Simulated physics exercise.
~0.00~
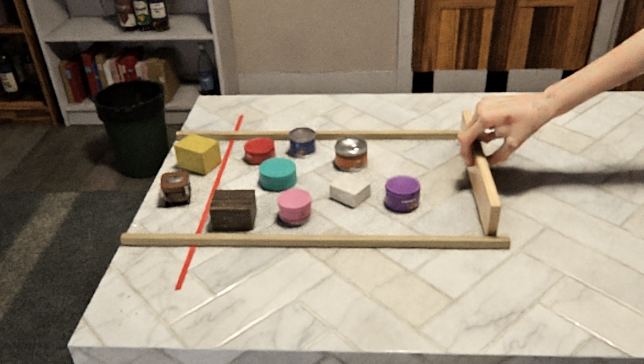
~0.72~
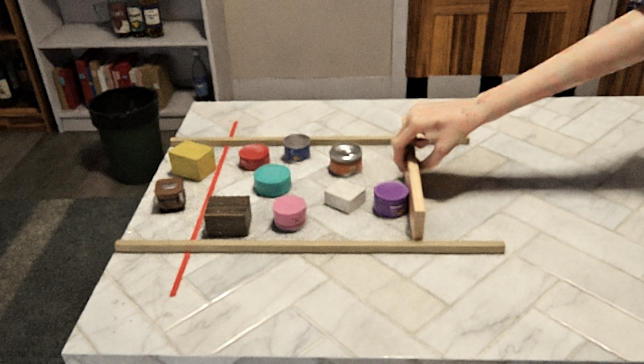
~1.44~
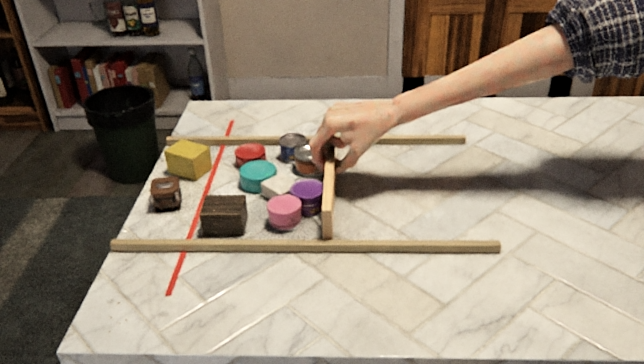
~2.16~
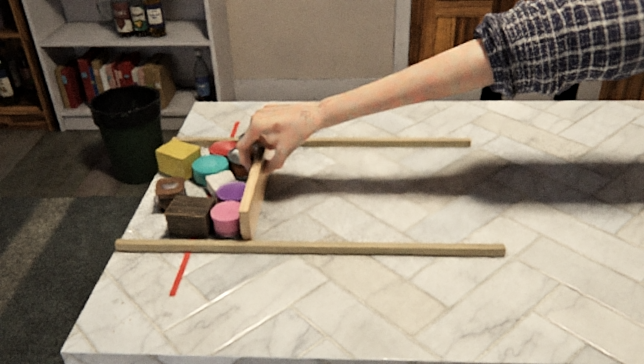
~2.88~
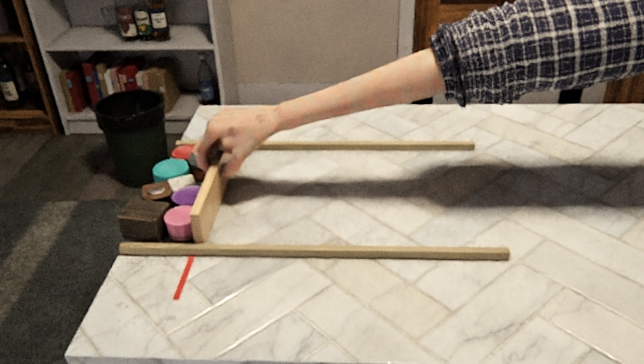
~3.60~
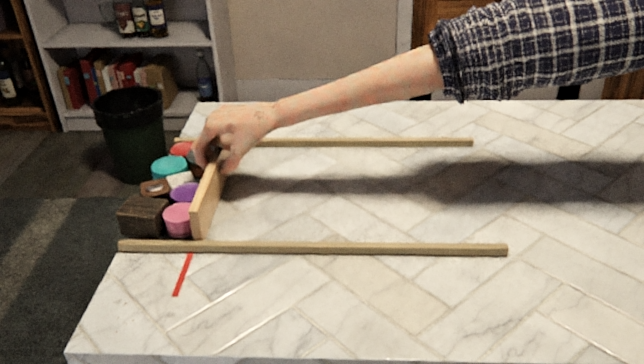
The video shows a hand sliding an upright wooden board leftward between two rails on a marble-patterned table, gathering small colourful tubs and blocks together. The board stops near the red tape with most objects bunched at the left edge, and the yellow block is gone from the table.
